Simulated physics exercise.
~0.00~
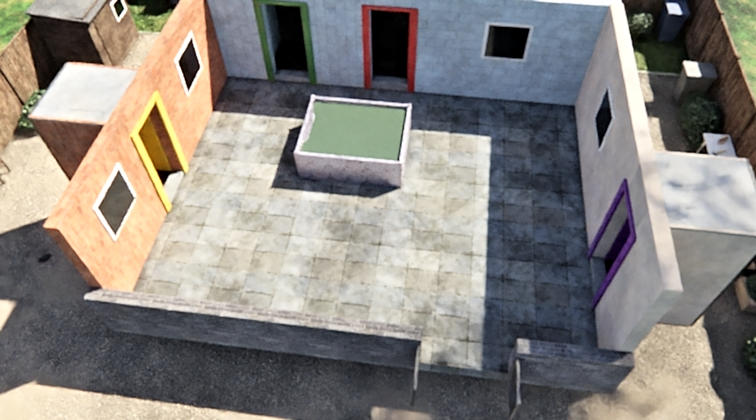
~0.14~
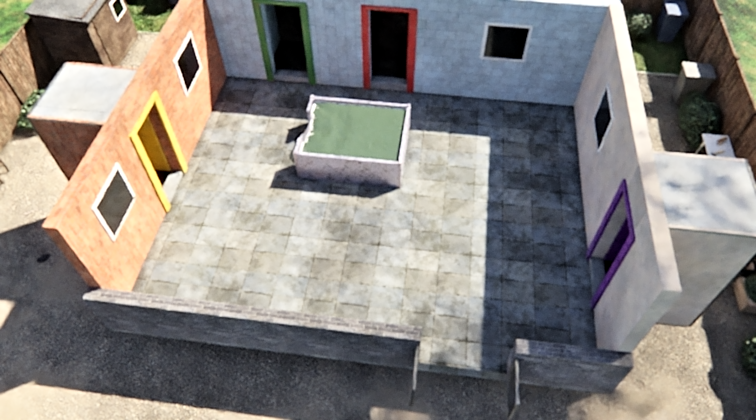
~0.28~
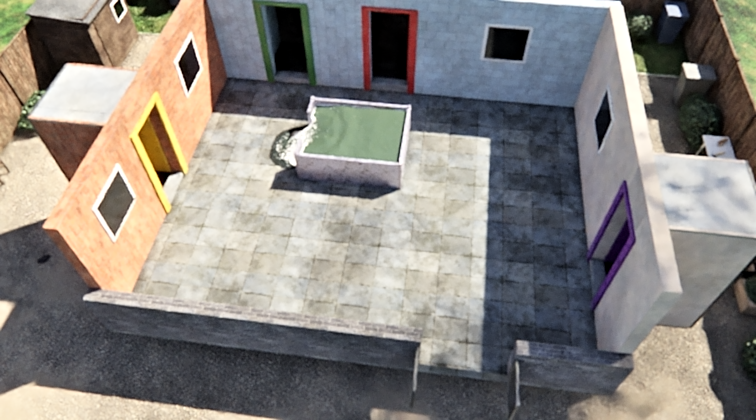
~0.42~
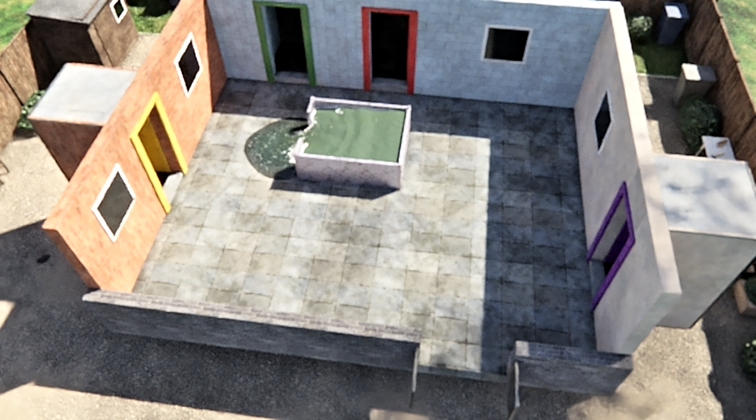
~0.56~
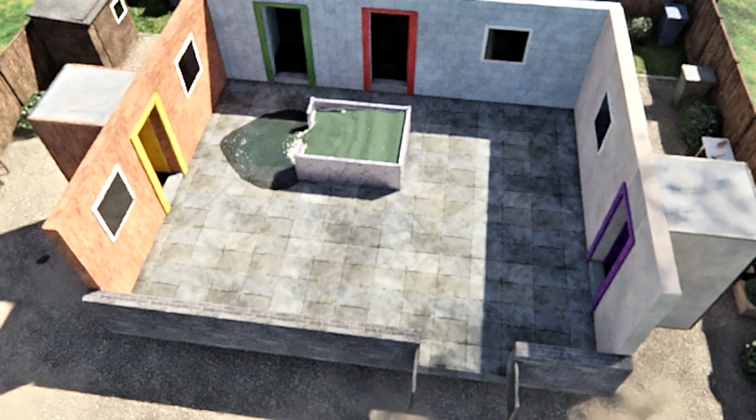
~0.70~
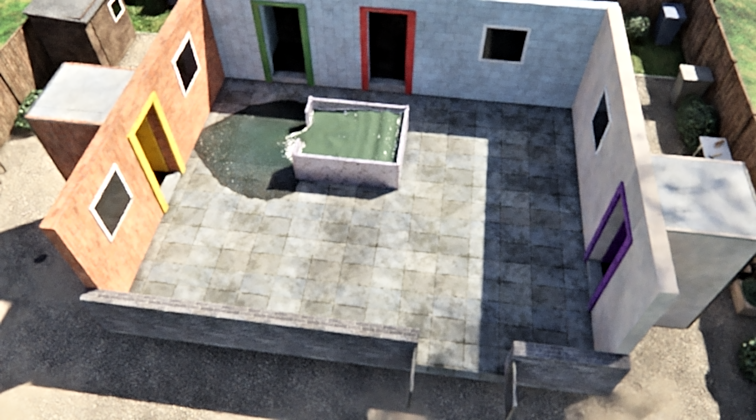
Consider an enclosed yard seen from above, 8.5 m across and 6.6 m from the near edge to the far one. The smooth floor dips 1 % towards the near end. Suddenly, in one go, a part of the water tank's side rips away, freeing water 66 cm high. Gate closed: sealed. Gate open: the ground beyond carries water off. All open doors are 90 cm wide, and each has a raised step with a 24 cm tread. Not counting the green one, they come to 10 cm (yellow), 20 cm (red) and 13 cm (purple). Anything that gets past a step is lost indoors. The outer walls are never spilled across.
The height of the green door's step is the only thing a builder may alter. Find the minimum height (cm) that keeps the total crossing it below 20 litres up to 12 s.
The minimum is roughly 5.5 cm.
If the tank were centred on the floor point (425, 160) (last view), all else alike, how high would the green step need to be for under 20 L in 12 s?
It should be around 8.5 cm high.
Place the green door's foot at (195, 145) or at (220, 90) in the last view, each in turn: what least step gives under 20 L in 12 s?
First place around 22 cm, second around 19 cm.
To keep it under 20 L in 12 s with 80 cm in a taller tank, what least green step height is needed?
You'd need a step of close to 7.5 cm.
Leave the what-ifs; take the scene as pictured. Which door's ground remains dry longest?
Purple.
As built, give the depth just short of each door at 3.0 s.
Depth (cm): Yellow 14 / red 0 / green 11 / purple 0.
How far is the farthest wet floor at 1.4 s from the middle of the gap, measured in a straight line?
Roughly 3.2 m from the gap.
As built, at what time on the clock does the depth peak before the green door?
2.8 s.
After 1.4 s water covers 15 % of the floor, deepest (33 cm) near (299, 146); 2 cm at the green door, 0 litres in over its 15 cm step.
After 3.0 s water covers 20 % of the floor, deepest (24 cm) near (119, 313); 11 cm at the green door, 0 litres in over its 15 cm step.
After 12.0 s water covers 90 % of the floor, deepest (9 cm) near (119, 313); 3 cm at the green door, 0 litres in over its 15 cm step.
At the green door as built, the water arrived by 1.4 s and peaked near 11 cm at 2.8 s.
With a step of 5 cm, 25 litres would have come in within the 12 s; with 6 cm, 15 litres. So under 20 litres takes about 5.5 cm.
